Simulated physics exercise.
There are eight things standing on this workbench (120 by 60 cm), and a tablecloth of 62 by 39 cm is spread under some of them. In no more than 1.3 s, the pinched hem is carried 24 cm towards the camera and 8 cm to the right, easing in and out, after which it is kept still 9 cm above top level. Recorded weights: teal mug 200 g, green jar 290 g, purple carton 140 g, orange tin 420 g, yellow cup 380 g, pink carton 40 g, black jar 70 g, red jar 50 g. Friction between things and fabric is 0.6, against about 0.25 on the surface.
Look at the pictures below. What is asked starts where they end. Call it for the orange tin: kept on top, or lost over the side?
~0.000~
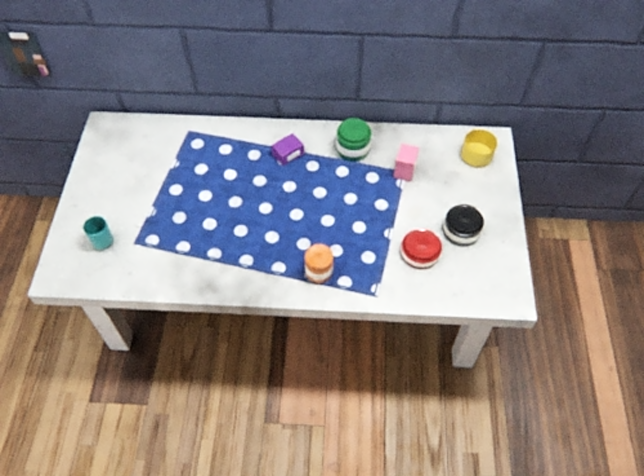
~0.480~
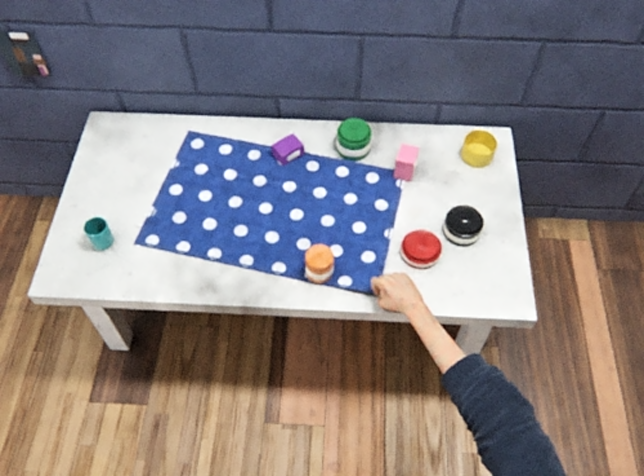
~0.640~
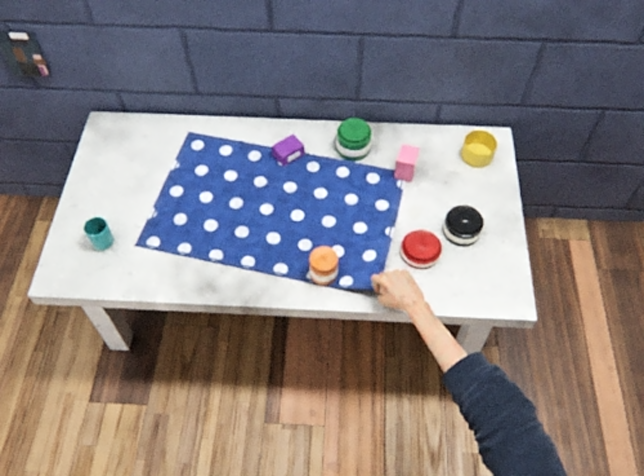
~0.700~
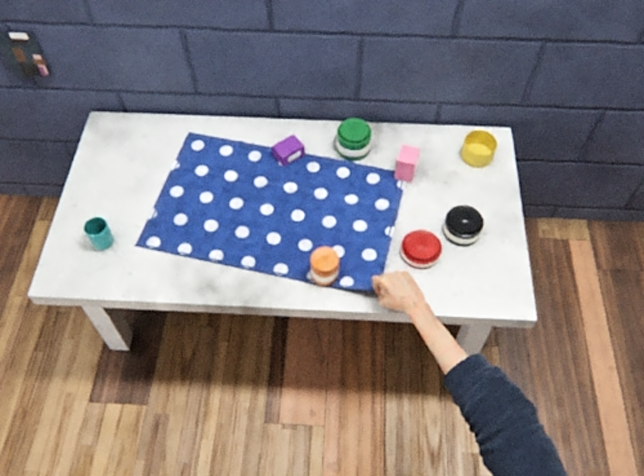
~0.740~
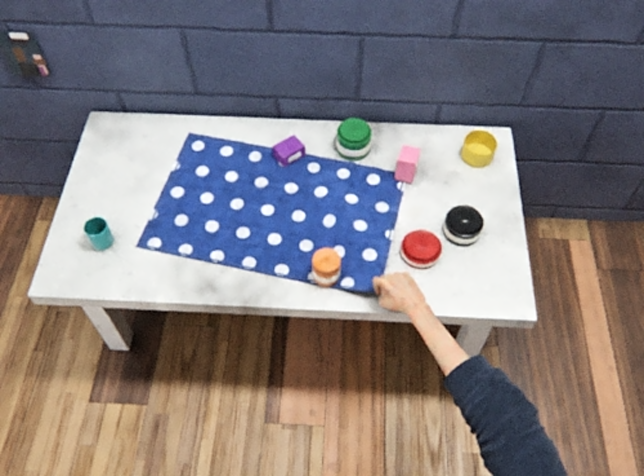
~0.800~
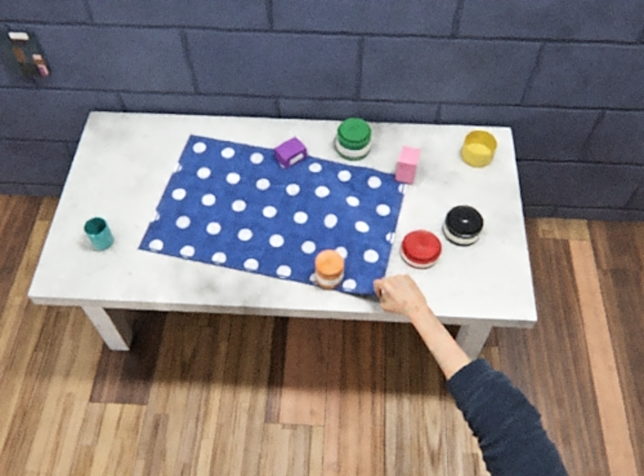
Lost over the side.
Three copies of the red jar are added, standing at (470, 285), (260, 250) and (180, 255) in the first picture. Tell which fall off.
Respectively, the copies end as follows: Still in place, gone from the top, gone from the top.
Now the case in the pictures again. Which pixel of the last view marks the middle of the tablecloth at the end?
It sits near (322, 289) in pixels.
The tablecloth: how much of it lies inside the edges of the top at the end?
Share within the edges: Approx. 65 %.
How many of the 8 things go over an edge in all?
I make it 1.
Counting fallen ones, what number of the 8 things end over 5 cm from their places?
The number is 3.
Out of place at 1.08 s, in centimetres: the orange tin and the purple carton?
I'd put the orange tin at some 10 centimetres and the purple carton at some 8 centimetres.
At 1.1 s, 100 % of the tablecloth is still over the top; orange tin 11 cm off its start, purple carton 9 cm off its start, pink carton 5 cm off its start.
At 1.4 s, 80 % of the tablecloth is still over the top; orange tin over the edge, purple carton 20 cm off its start, pink carton 6 cm off its start.
At 1.6 s, 70 % of the tablecloth is still over the top; orange tin over the edge, purple carton 25 cm off its start at (335, 210), pink carton 6 cm off its start at (420, 169).
At 1.9 s, 65 % of the tablecloth is still over the top; orange tin over the edge, purple carton 27 cm off its start, pink carton 6 cm off its start.
At 3.5 s, 65 % of the tablecloth is still over the top; orange tin over the edge, purple carton 28 cm off its start at (338, 220), pink carton 6 cm off its start at (420, 169), red jar 3 cm off its start at (433, 252).
